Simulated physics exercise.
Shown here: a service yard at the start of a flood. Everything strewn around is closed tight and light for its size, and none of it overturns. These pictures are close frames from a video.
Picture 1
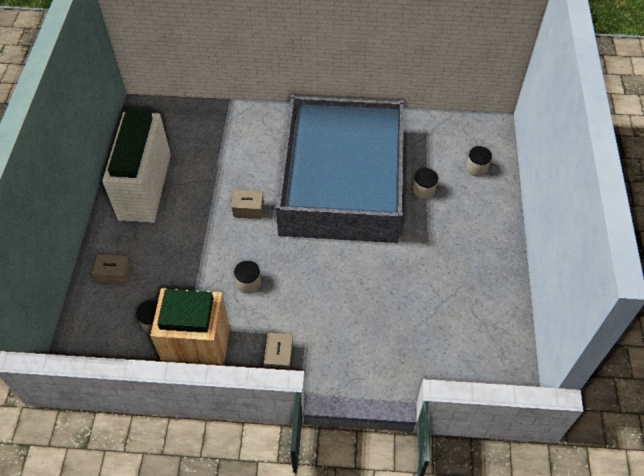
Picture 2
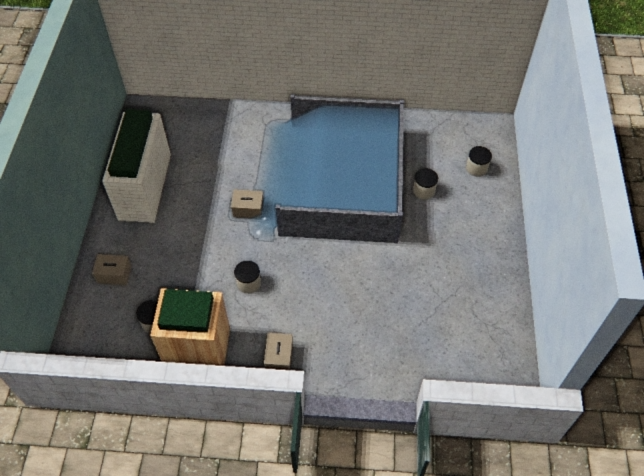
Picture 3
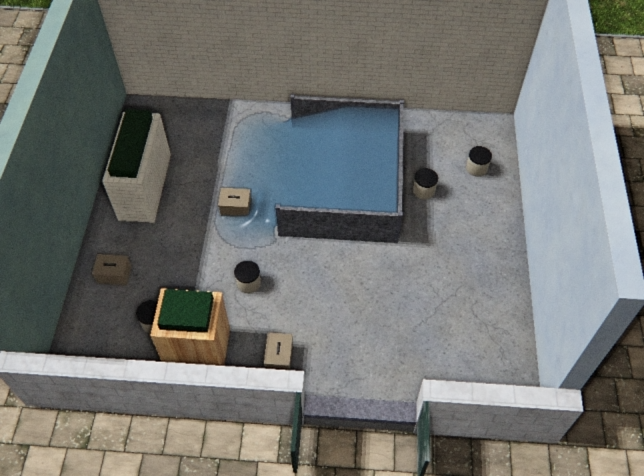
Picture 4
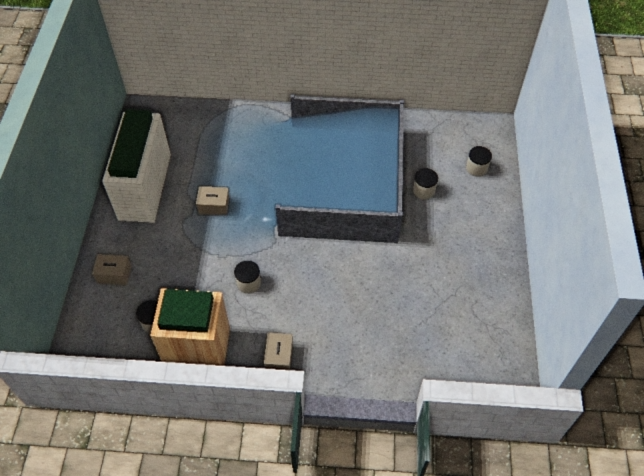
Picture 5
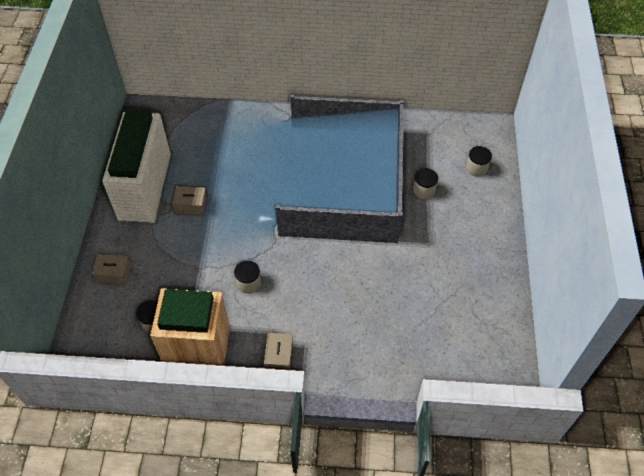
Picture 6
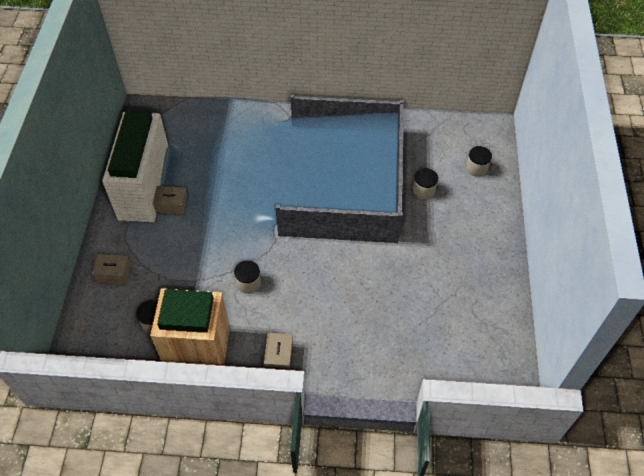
The clip opens on a walled yard with a raised pool of blue water, small boxes, round stools and green-topped blocks. The pool's left side opens and water spreads leftward across the paving, carrying one box left to beside the pale planter, while the other objects stay in place.
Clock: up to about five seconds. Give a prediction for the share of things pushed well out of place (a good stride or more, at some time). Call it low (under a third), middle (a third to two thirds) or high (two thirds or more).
High.
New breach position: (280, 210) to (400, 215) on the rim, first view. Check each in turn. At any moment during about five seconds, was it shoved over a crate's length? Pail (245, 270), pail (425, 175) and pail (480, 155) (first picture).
First over the mark, then below the mark, then below the mark.
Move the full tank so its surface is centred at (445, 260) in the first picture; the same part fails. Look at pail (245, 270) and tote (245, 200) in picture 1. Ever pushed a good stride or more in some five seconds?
The first one covered the distance, the second covered the distance.
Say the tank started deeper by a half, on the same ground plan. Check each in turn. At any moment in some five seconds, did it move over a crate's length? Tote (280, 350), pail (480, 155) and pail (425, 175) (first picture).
In the order asked: Over that distance, below that distance and below that distance.
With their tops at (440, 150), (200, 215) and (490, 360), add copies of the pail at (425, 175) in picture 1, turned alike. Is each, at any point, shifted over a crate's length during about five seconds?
Here's the rundown: Never gets far, sent far off, and finally never gets far.
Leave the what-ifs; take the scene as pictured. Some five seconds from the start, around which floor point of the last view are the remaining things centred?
Their average sits at about pixel (285, 286).
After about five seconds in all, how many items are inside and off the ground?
Counted: 3.
A moment on, 1 of 7 are well off their spots; 1 afloat.
Next, 2 of 7 are well off their spots; 2 afloat.
Later, 3 of 7 are well off their spots; 3 afloat.
In the end, 5 of 7 are well off their spots, and 5 have been at some point; 3 afloat.
